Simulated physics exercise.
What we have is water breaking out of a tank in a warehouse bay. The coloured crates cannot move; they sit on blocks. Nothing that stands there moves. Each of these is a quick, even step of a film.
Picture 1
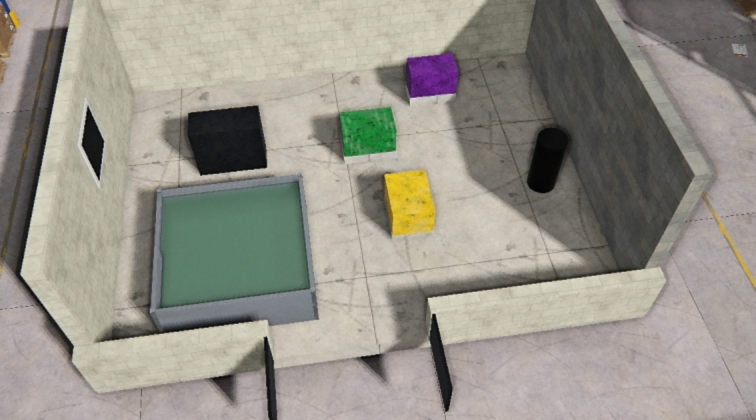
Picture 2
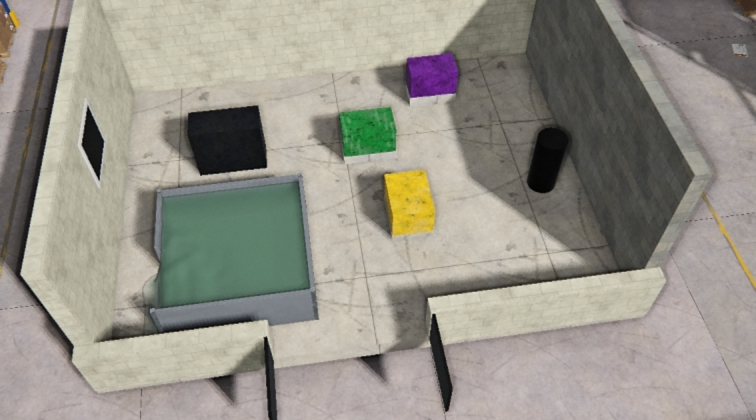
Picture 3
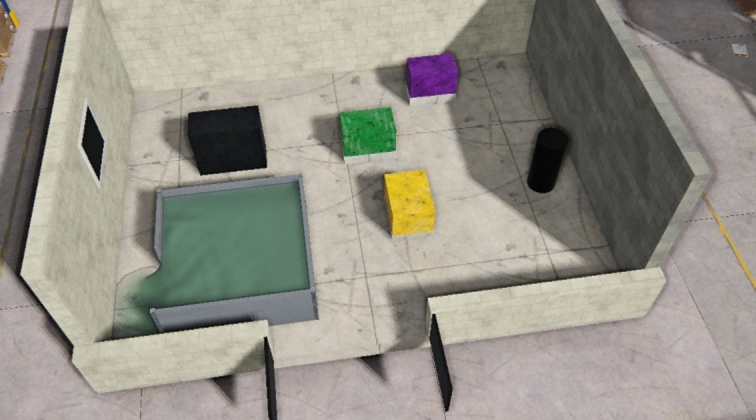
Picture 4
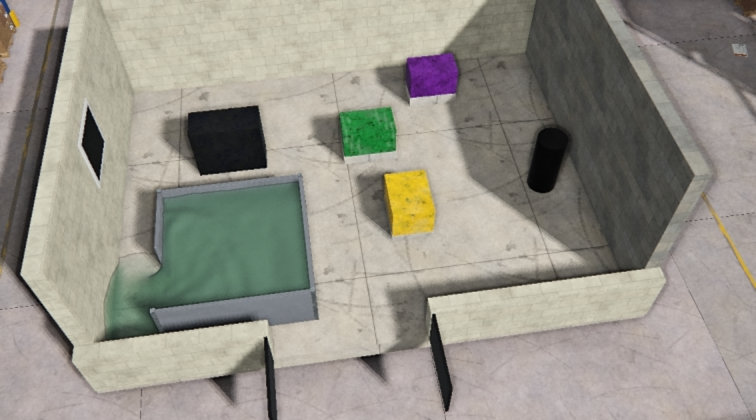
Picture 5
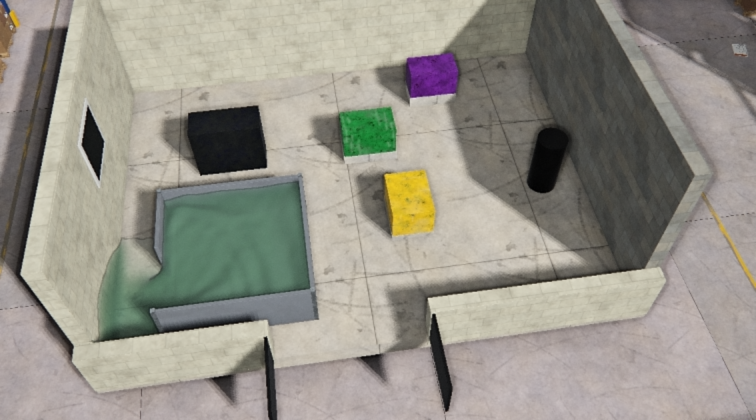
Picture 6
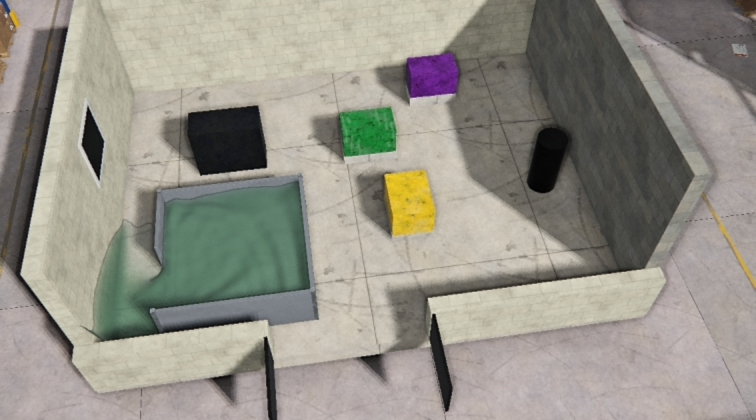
Green water pours from a gap in the tank's left side and spreads along the wall.
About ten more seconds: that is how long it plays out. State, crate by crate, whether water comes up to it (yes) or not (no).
Purple crate - no; yellow crate - no; green crate - no.
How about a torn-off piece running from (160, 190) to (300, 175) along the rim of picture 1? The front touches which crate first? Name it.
My pick is the crate marked green.
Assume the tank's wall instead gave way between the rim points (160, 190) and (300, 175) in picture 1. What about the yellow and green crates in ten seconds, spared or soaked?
My take: The yellow crate gets flooded, while the green crate gets flooded.
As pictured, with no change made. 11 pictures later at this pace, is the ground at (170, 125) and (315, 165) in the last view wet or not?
In order: Submerged and waterless.
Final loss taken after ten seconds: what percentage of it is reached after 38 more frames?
It comes to around 70 per cent.
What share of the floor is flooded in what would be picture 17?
My estimate is near 25 per cent.
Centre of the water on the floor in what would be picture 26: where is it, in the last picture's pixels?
Estimate: (217, 244).
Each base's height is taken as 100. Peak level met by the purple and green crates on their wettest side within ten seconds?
70 and 60 per cent, roughly.
A moment on, water covers 15 % of the floor; the purple crate not reached, the yellow crate not reached, the green crate not reached.
Next, water covers 25 % of the floor; the purple crate not reached, the yellow crate not reached, the green crate not reached.
Then, water covers 40 % of the floor; the purple crate not reached, the yellow crate not reached, the green crate not reached.
Later, water covers 70 % of the floor; the purple crate water round its plinth, the yellow crate water round its plinth, the green crate water round its plinth.
In the end, water covers 95 % of the floor; the purple crate stayed above the water, the yellow crate stayed above the water, the green crate stayed above the water.
